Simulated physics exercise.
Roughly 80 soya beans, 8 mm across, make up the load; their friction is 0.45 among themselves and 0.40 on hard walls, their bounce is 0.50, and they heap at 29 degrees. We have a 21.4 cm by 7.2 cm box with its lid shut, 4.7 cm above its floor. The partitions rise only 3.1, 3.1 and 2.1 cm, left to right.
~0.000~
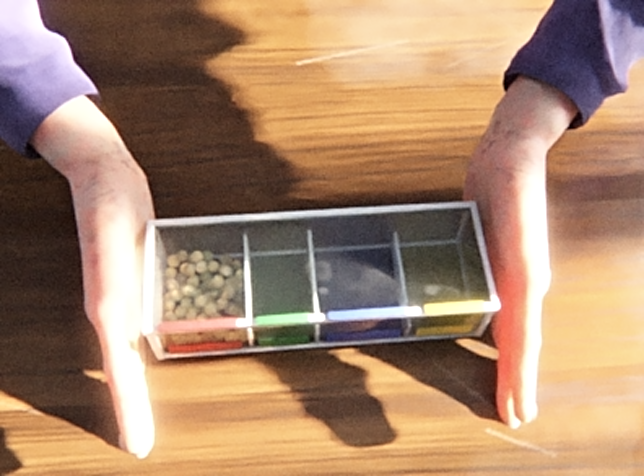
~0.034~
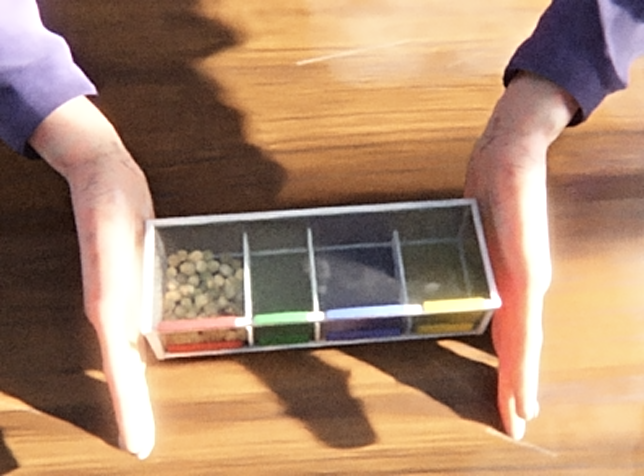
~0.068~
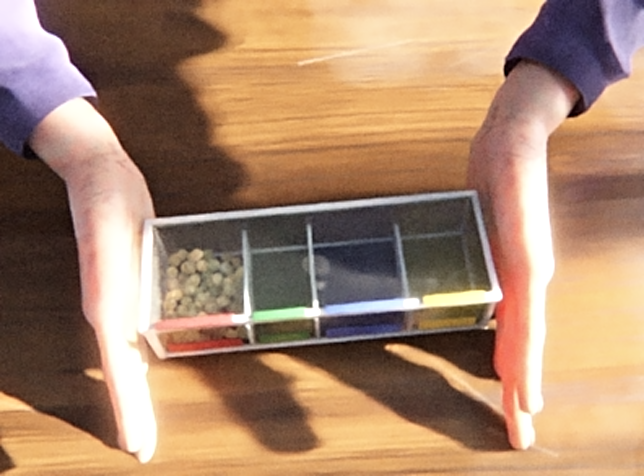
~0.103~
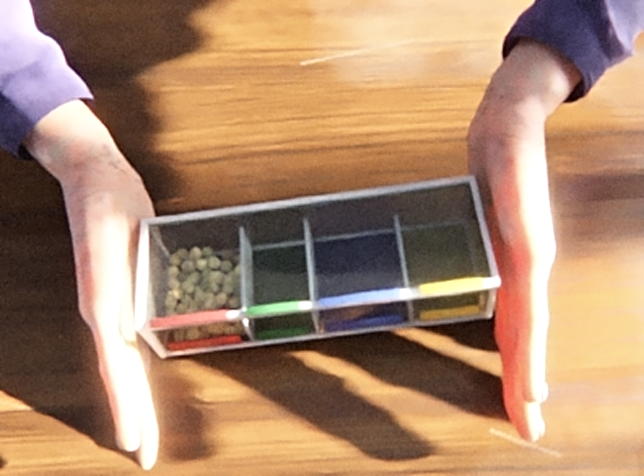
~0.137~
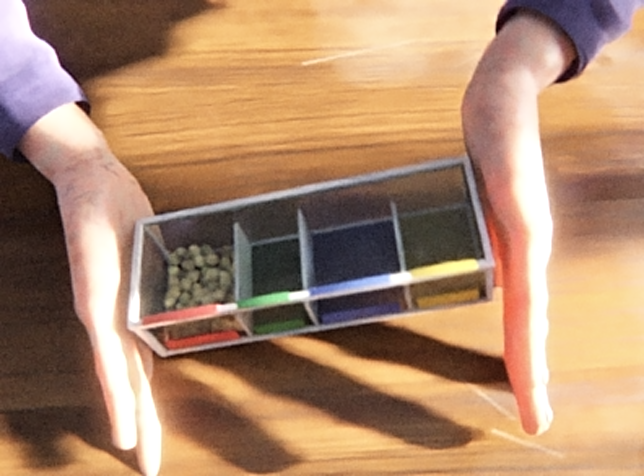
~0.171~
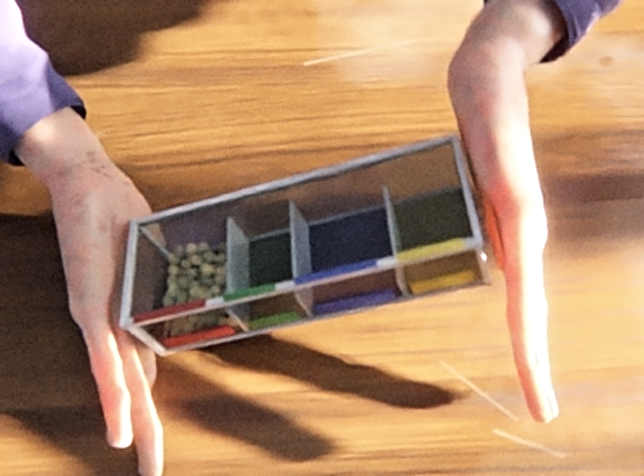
Two hands tilt a clear divided box of beans, raising its right end.
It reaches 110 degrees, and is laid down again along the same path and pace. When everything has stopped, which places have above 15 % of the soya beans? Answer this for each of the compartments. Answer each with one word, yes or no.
Red compartment: Yes. Blue compartment: No. Green compartment: No. Yellow compartment: No.
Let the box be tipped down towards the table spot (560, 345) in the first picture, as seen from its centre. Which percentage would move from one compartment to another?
Estimate: Some 65 per cent.
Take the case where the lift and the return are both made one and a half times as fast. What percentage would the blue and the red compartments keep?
The blue compartment would end with 0 per cent, the red one with 100 per cent.
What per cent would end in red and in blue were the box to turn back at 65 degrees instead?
Red 100 %, blue 0 %.
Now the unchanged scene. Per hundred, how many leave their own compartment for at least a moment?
Estimate: Around 0 %.
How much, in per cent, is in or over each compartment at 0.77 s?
You'd find red at 100, blue at 0, green at 0 and yellow at 0 per cent.
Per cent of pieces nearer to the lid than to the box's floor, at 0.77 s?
Around 60 %.
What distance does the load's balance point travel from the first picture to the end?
I'd put it at close to 1.0 cm.
Then, at 0.77 s, tilt 110 degrees; red 100 %.
Then, at 1.17 s, tilt 47 degrees; red 100 %.
After 1.65 s, tilt 0 degrees; red 100 %.
At rest (2.2 s), red 100 %, blue 0 %, green 0 %, yellow 0 %.
